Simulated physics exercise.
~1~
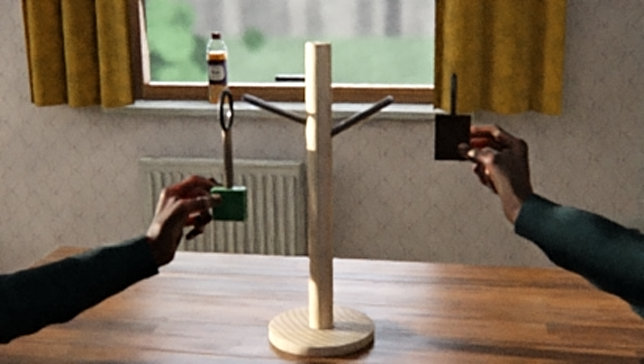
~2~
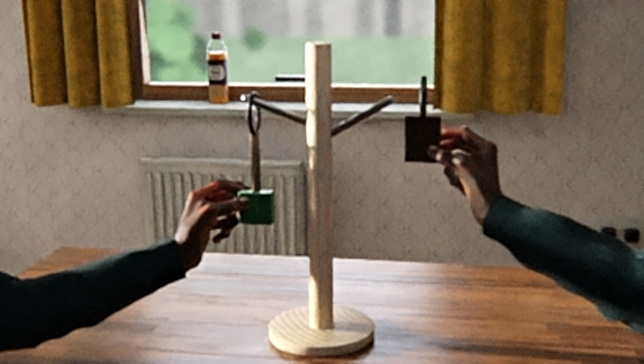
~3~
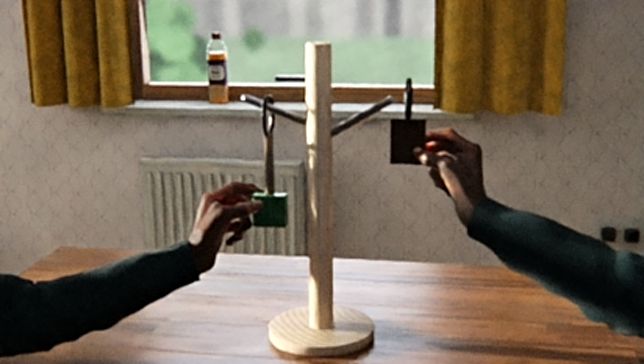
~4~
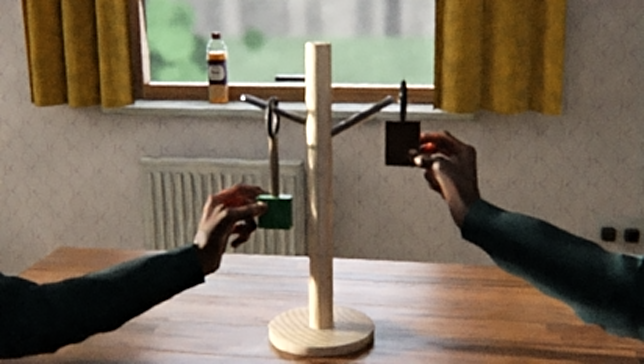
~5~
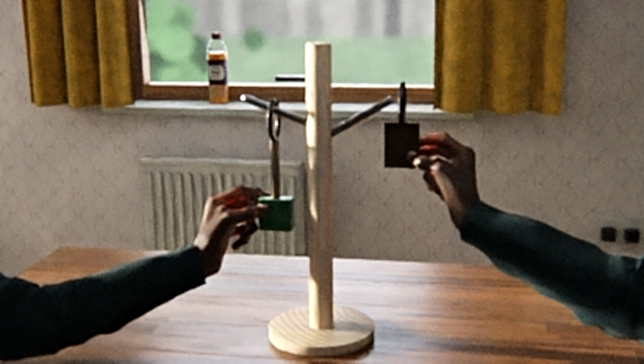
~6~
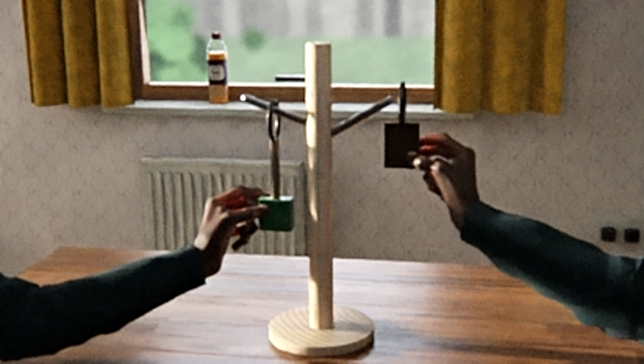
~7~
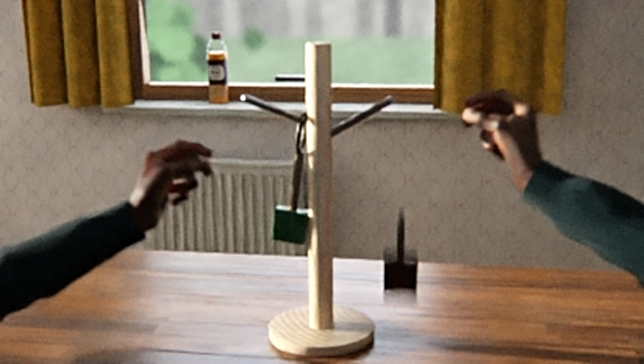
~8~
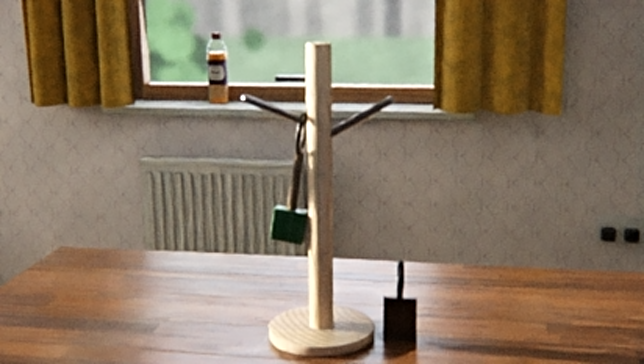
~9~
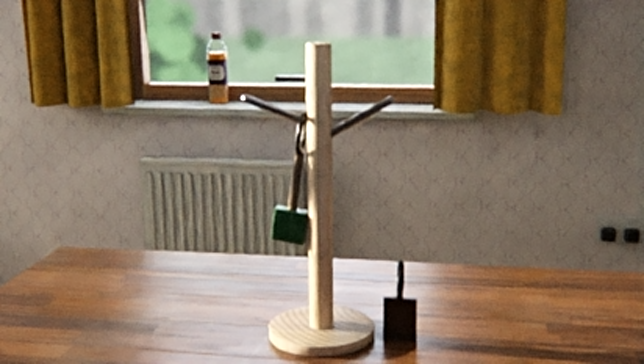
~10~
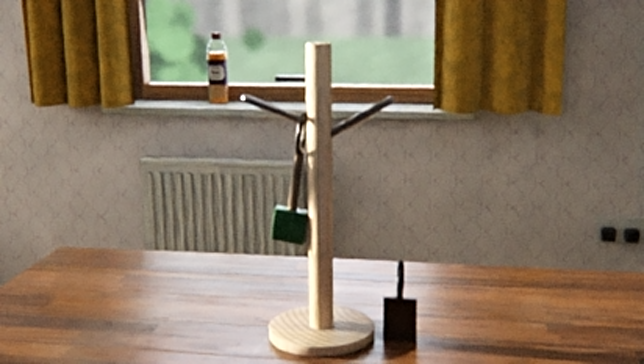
In a room with a window, two hands brought a green object and a dark brown tag to opposite pegs of a wooden stand and let go; the green one slid inward and hung tilted, while the brown one dropped onto the table.
